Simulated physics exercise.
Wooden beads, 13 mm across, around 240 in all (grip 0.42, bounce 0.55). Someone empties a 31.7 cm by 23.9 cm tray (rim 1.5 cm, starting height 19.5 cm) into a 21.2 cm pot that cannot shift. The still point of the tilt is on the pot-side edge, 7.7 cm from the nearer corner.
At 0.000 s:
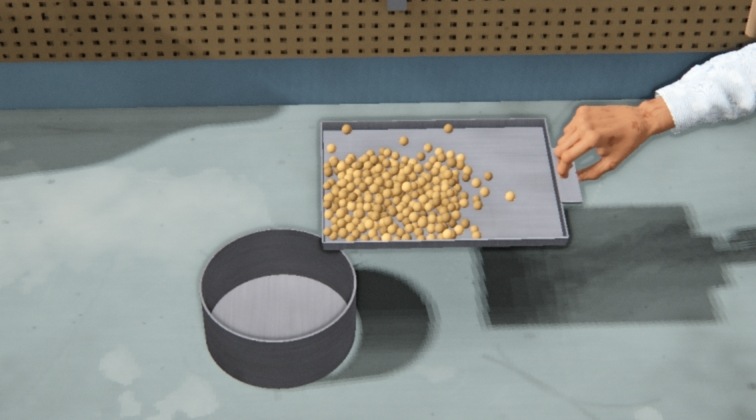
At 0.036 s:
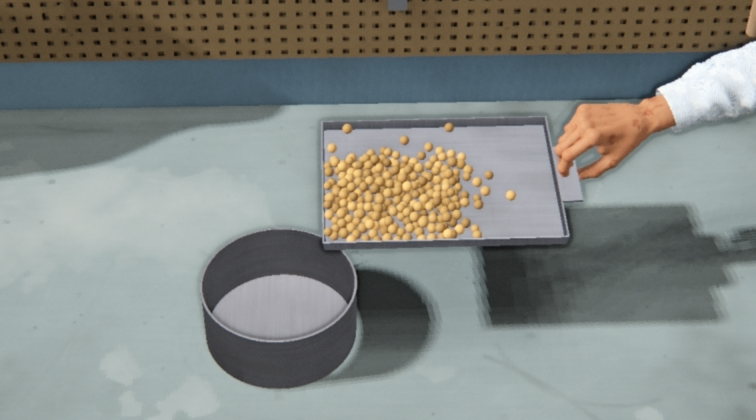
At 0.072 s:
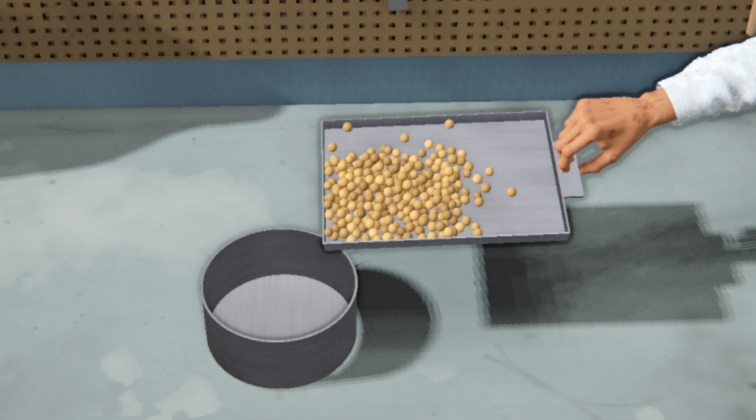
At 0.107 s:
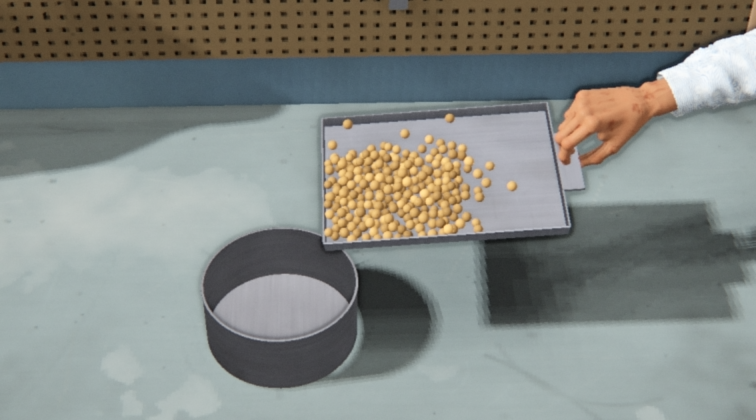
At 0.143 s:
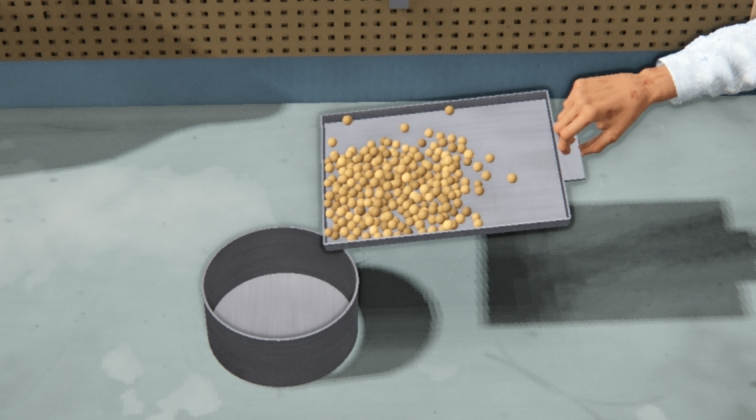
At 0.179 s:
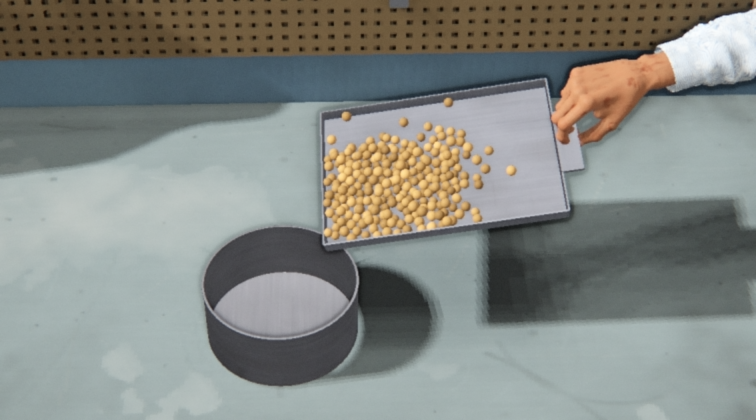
On a pale green surface, a hand slightly raises the right side of a bead-filled tray.
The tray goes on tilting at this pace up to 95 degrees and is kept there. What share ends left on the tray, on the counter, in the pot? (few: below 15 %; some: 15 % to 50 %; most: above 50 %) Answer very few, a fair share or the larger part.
Left on the tray: Very few; on the counter: Very few; in the pot: The larger part.
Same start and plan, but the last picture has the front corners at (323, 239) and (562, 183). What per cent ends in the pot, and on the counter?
Pot 60, counter 40.
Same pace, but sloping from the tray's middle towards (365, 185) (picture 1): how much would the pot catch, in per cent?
About 60 per cent.
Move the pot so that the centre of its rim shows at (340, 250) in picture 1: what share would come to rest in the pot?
Some 50 per cent.
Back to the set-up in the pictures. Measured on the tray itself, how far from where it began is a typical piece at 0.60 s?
Some 2 cm.
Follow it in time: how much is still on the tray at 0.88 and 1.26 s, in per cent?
In turn: 70, 20.
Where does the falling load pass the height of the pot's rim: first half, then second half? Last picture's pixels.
At about (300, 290), then at (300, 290).
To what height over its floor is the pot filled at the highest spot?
About 3.0 cm.
Then, at 0.60 s, tilt 52 degrees; the tray holds 100 %, the pot 0 %.
Then, at 0.88 s, tilt 79 degrees; the tray holds 70 %, the pot 25 %.
After 1.26 s, tilt 95 degrees; the tray holds 20 %, the pot 40 %.
In the end, at 2.3 s, tray 0 %, counter 5 %, pot 95 %.
